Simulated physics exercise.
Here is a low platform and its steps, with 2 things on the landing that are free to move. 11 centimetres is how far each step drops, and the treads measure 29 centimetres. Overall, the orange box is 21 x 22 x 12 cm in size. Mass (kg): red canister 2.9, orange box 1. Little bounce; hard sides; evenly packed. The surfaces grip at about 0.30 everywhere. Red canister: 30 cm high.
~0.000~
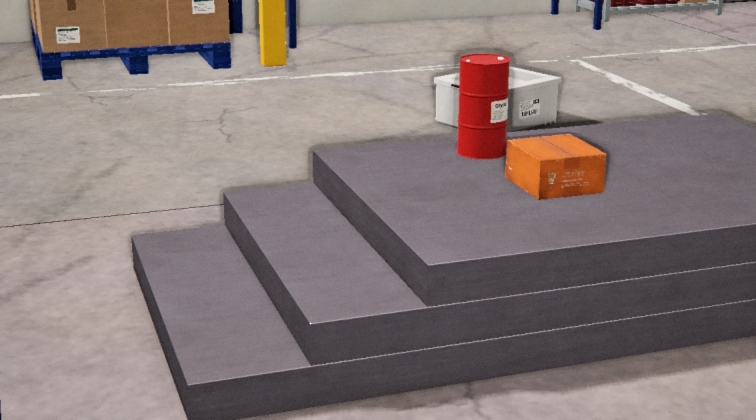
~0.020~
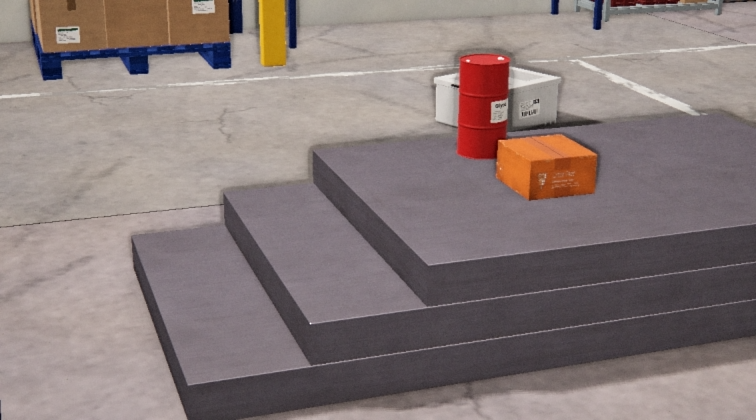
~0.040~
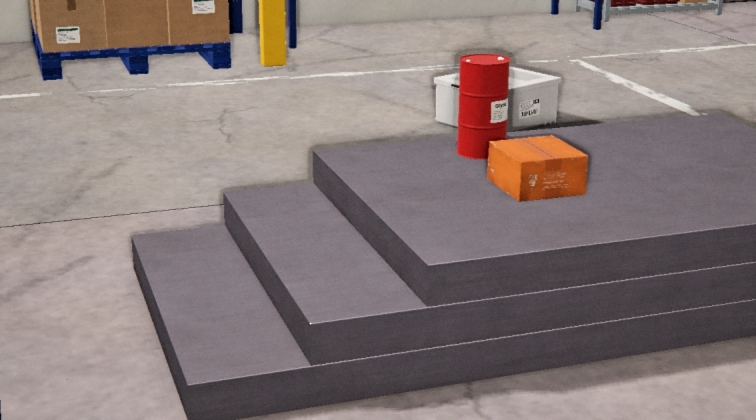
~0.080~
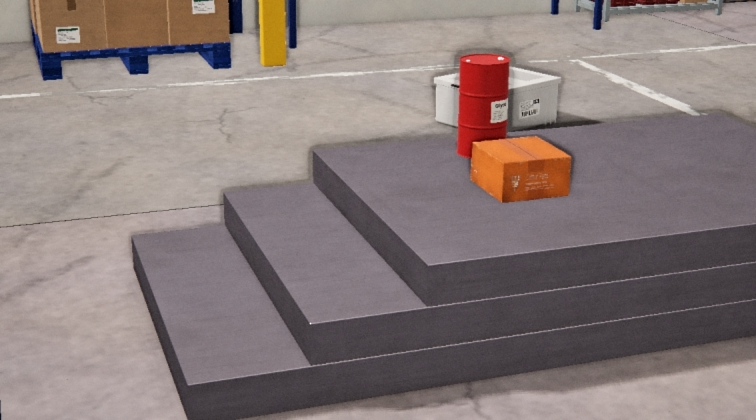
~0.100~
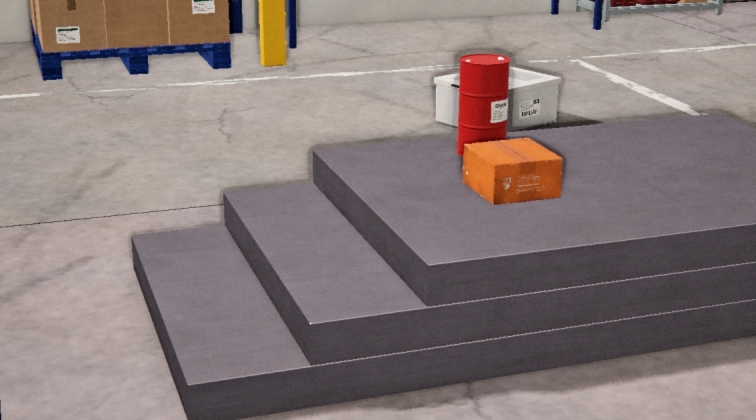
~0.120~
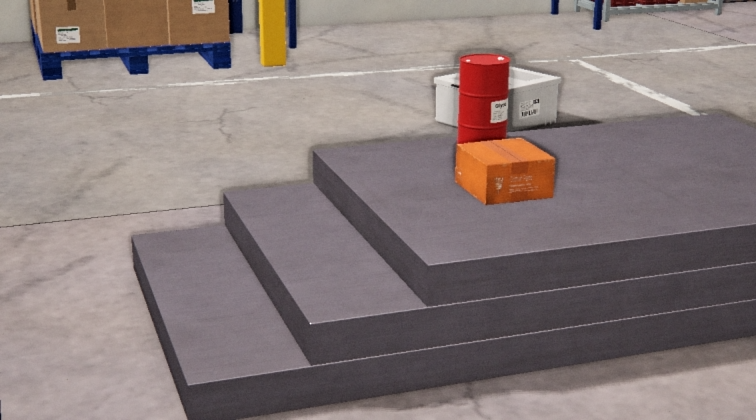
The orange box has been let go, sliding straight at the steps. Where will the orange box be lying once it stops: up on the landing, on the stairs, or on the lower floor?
Up on the landing.
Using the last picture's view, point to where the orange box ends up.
Near (430, 179).
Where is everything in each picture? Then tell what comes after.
In the first picture, 56 cm to the first step; orange box (555, 166); red canister (483, 106).
In the second picture, 53 cm to the first step; orange box (546, 167); red canister (483, 106).
In the third picture, 50 cm to the first step; orange box (536, 168); red canister (483, 106).
In the fourth picture, 45 cm to the first step; orange box (520, 169); red canister (483, 106).
In the fifth picture, 42 cm to the first step; orange box (512, 170); red canister (483, 106).
In the sixth picture, 40 cm to the first step; orange box (504, 170); red canister (483, 106).
After 0.22 s, 30 cm to the first step; orange box near (471, 175).
After 0.32 s, 23 cm to the first step; orange box near (448, 177).
After 0.42 s, 19 cm to the first step; orange box near (433, 178).
In the end (0.9 s), 18 cm to the first step; red canister under 12 cm from the start. At the end, from the last picture's camera, orange box near (430, 179).
